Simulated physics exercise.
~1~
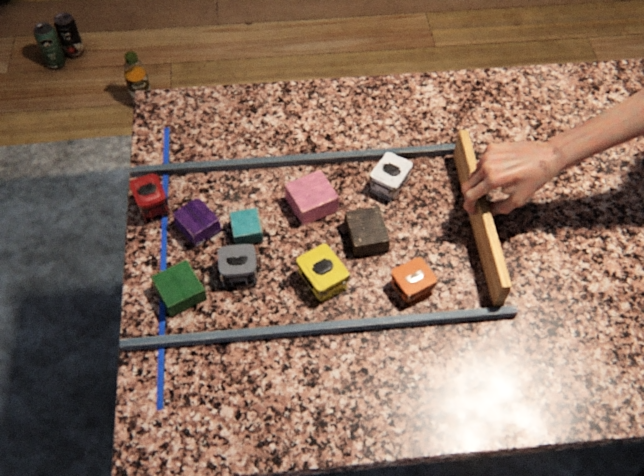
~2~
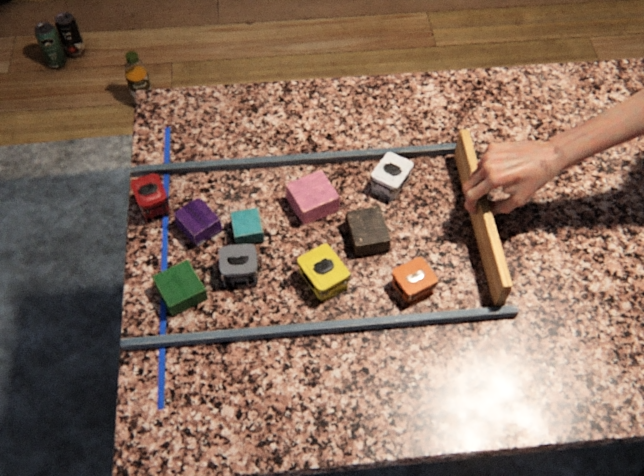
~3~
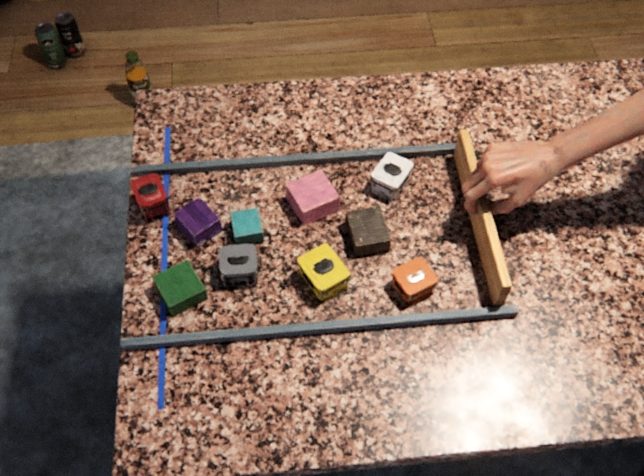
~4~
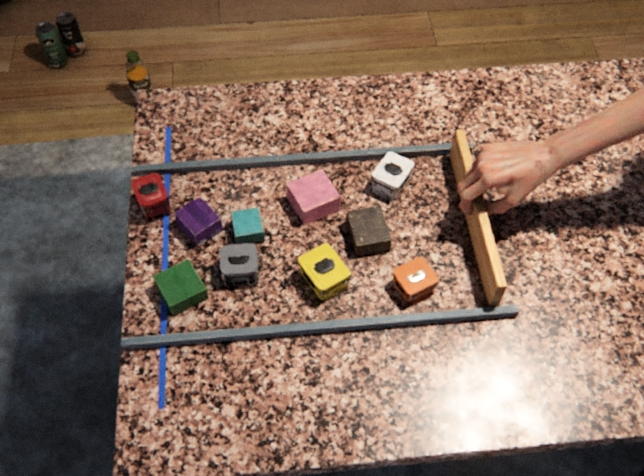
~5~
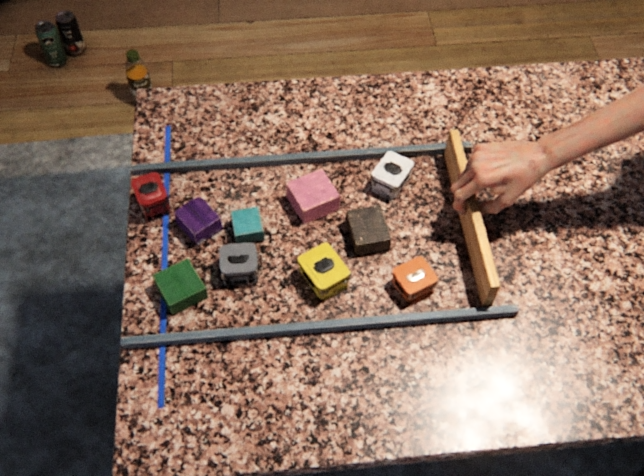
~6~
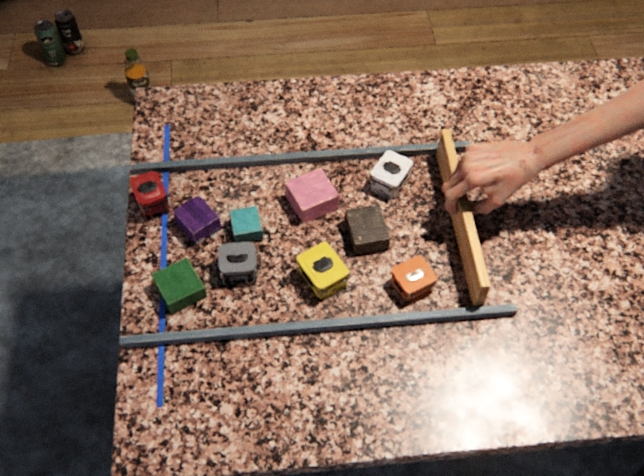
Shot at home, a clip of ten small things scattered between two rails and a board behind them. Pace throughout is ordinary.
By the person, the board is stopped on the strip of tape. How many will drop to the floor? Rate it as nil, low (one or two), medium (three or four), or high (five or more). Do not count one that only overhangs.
High, five or more.
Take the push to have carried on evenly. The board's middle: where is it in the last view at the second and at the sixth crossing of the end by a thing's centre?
The middle is near (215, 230) first and near (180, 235) after.
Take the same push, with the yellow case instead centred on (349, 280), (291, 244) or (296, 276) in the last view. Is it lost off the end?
Place by place, it goes down, goes down, goes down.
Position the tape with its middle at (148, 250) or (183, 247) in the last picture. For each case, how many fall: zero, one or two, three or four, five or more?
First spot, 5 or more; second spot, three to four.
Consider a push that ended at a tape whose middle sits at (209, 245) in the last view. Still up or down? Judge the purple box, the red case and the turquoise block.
First the purple box, which leaves the top, then the red case, which leaves the top, and the turquoise block, which stays on top.
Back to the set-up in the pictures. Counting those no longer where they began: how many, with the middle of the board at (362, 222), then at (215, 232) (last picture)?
5 and 10.
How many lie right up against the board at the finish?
The number is 3.
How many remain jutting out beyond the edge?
Counting them gives 0.
Soon after, none off yet; red case at rest near (150, 195); green block at rest near (179, 286); purple box at rest near (197, 220).
After that, none off yet; red case at rest near (150, 195); green block displaced a little near (158, 292); purple box displaced about its own width near (172, 225).
In the end, the number that fall off is five or more; gone, yellow case, pink block, turquoise block, grey case, purple box, green block and red case.
